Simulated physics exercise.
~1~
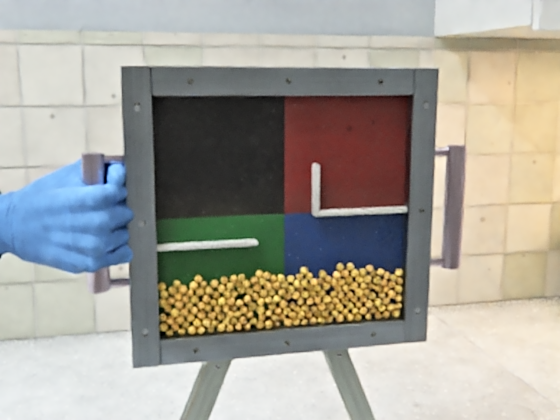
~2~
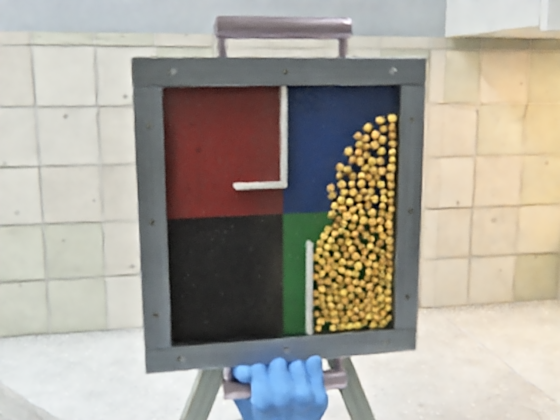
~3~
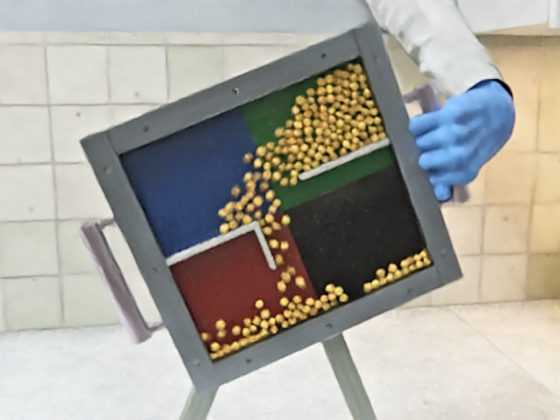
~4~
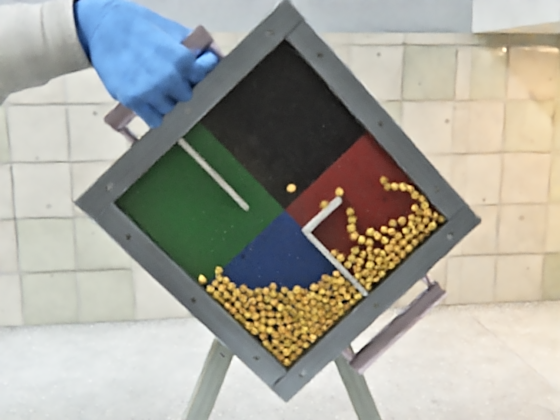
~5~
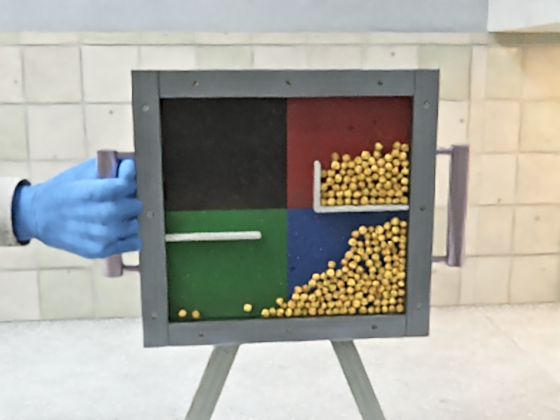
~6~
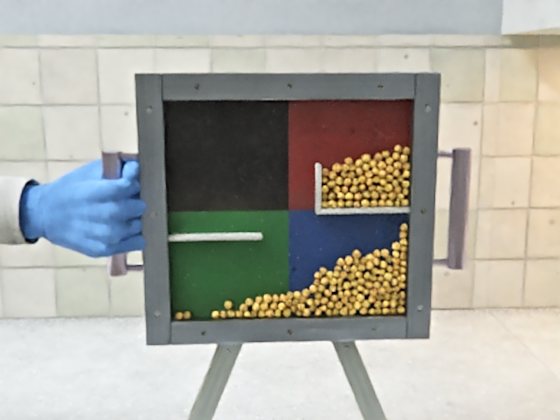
In a tiled room, a gloved hand turns a box fully, leaving beads in red, blue and green.
